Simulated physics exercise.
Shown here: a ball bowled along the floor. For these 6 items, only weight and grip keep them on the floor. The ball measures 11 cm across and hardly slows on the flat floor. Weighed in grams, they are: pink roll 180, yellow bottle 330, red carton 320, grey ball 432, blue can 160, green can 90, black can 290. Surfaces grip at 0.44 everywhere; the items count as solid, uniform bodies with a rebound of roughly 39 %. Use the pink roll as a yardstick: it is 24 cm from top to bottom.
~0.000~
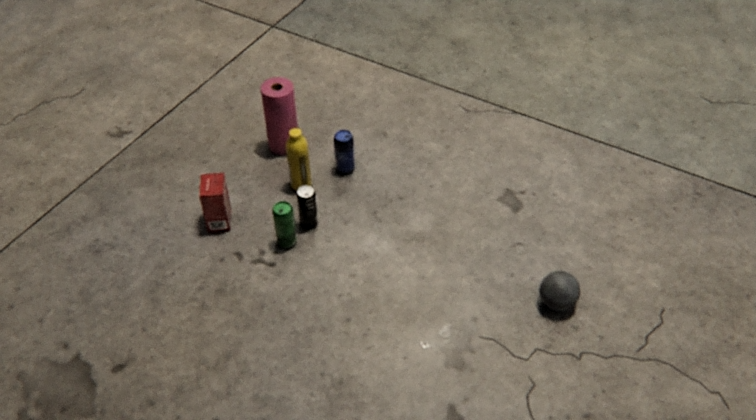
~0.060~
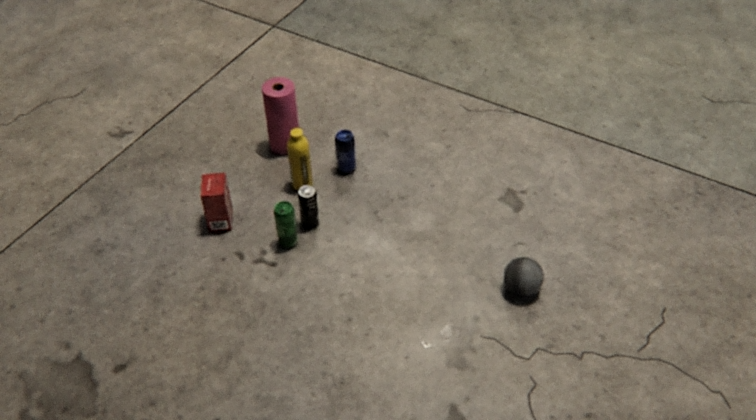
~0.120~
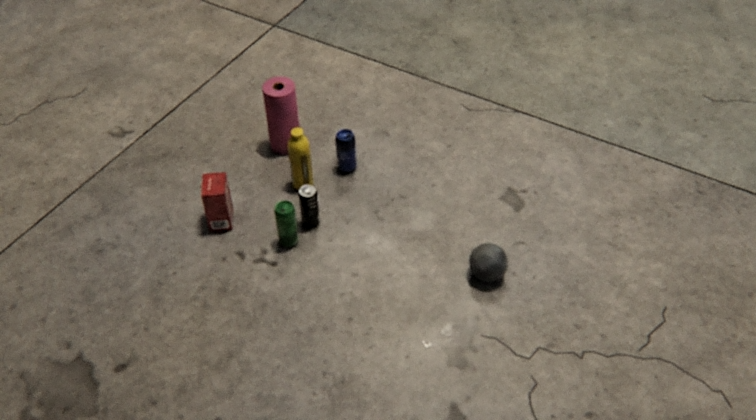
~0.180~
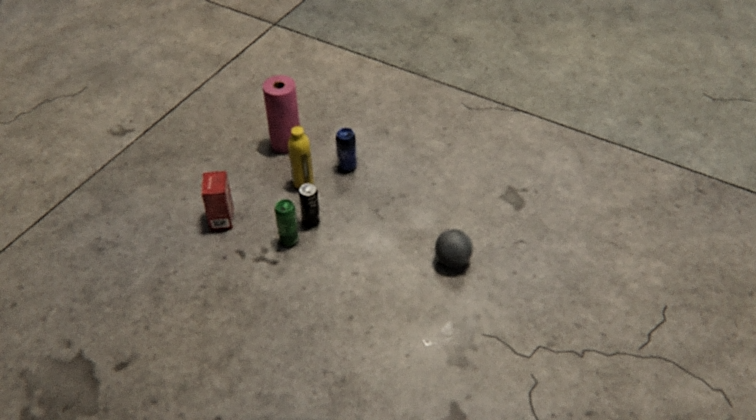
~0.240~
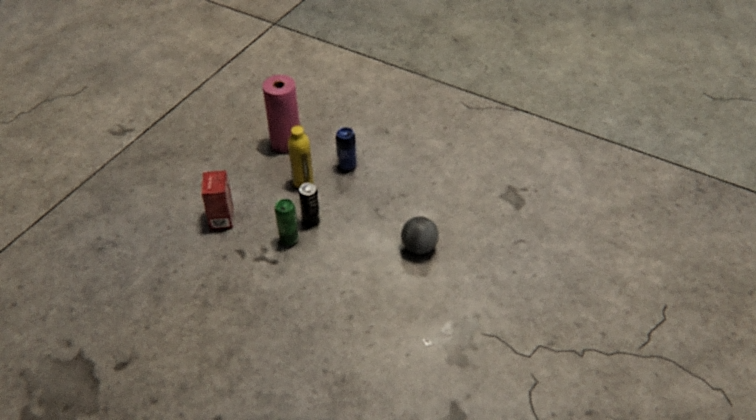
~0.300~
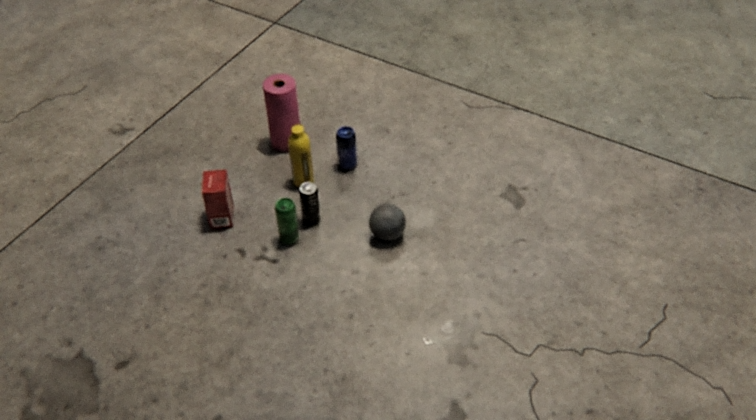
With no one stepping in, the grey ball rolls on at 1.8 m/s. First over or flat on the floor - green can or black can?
It is the second of the two.
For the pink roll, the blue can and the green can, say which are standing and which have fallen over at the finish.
Here's how it ends: The pink roll never goes down, the blue can never goes down, and the green can never goes down.
Around 0.50 s, ball 79 cm along; grey ball near (315, 183); black can at 24° to upright near (280, 206).
Around 0.80 s, ball 86 cm along; grey ball near (299, 172); black can on its side near (251, 222); yellow bottle at 43° to upright; pink roll at 7° to upright.
Around 1.60 s, ball 91 cm along; grey ball near (279, 172); black can on its side near (252, 228); yellow bottle on its side.
Finally (4.0 s), on their side or leaning hard on the floor, yellow bottle and black can; the other 4 still in place (within 8 cm). Final places as that camera would see them, green can near (287, 222), black can near (252, 232). Green can was never lost; black can went at 0.54 s.
